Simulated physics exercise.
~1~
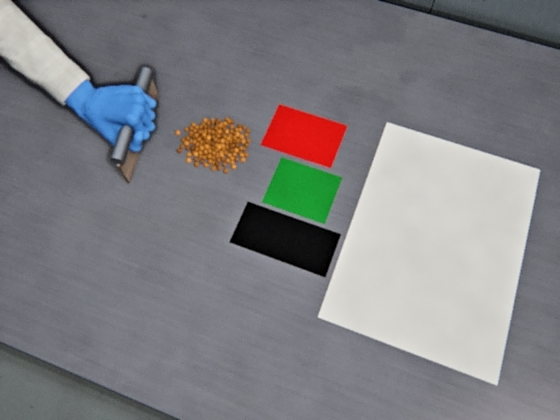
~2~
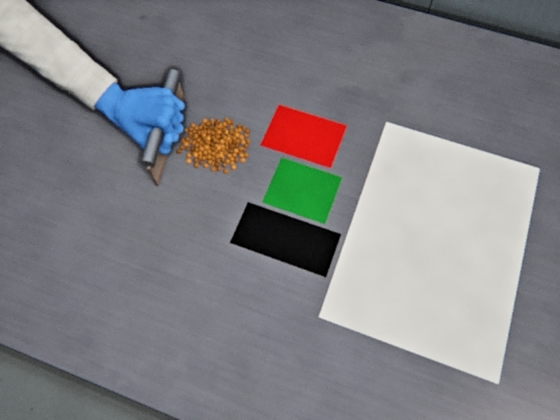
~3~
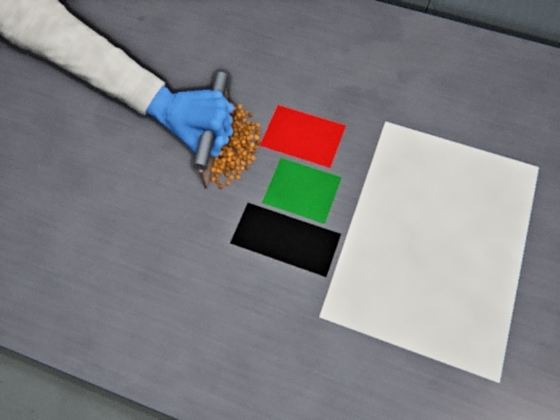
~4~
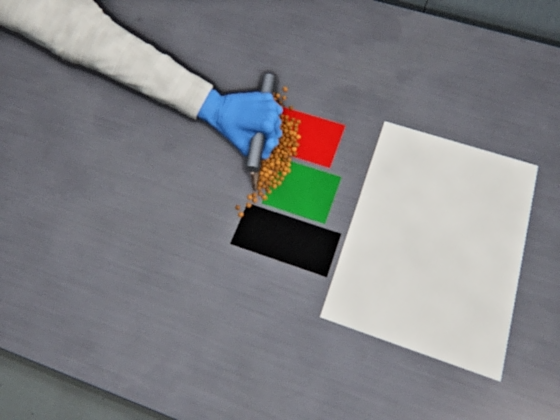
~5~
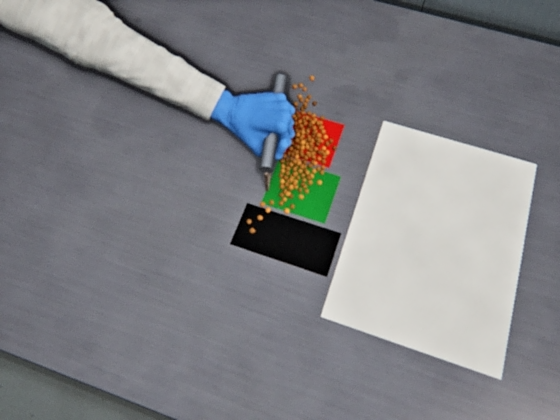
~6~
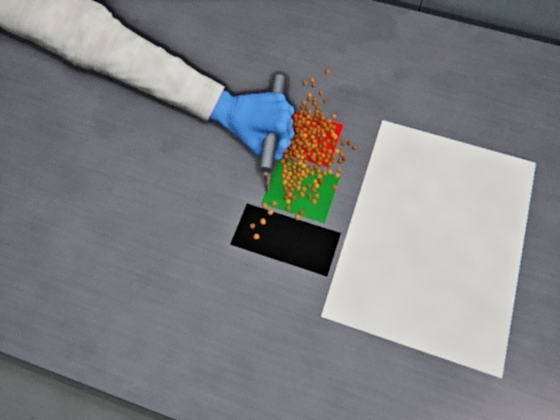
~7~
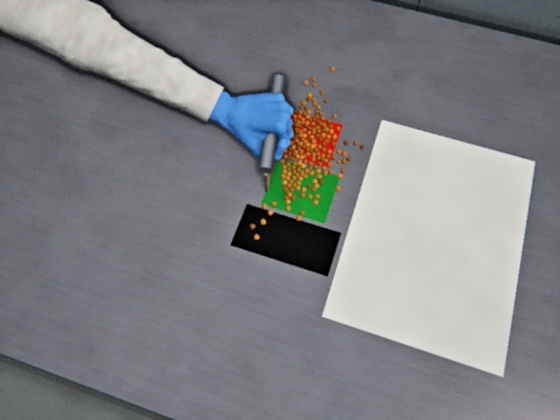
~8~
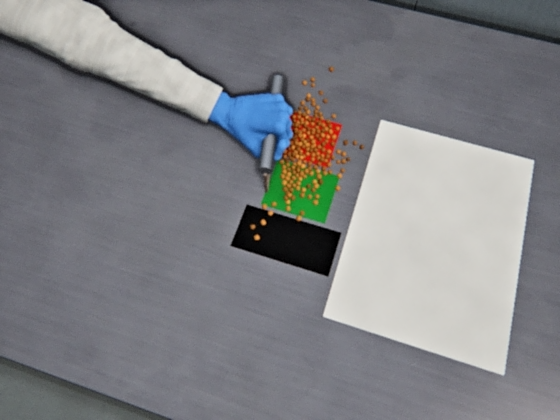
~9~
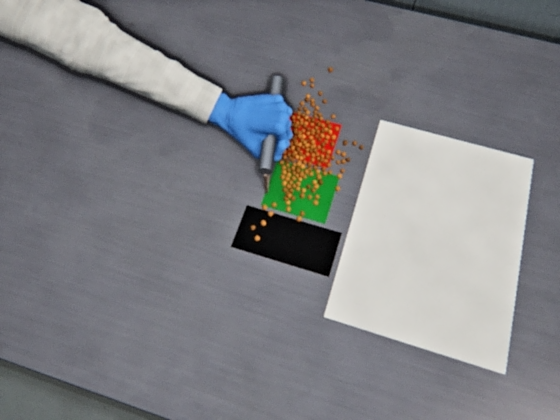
On a grey surface, a gloved hand scrapes orange pieces right onto red and green mats.
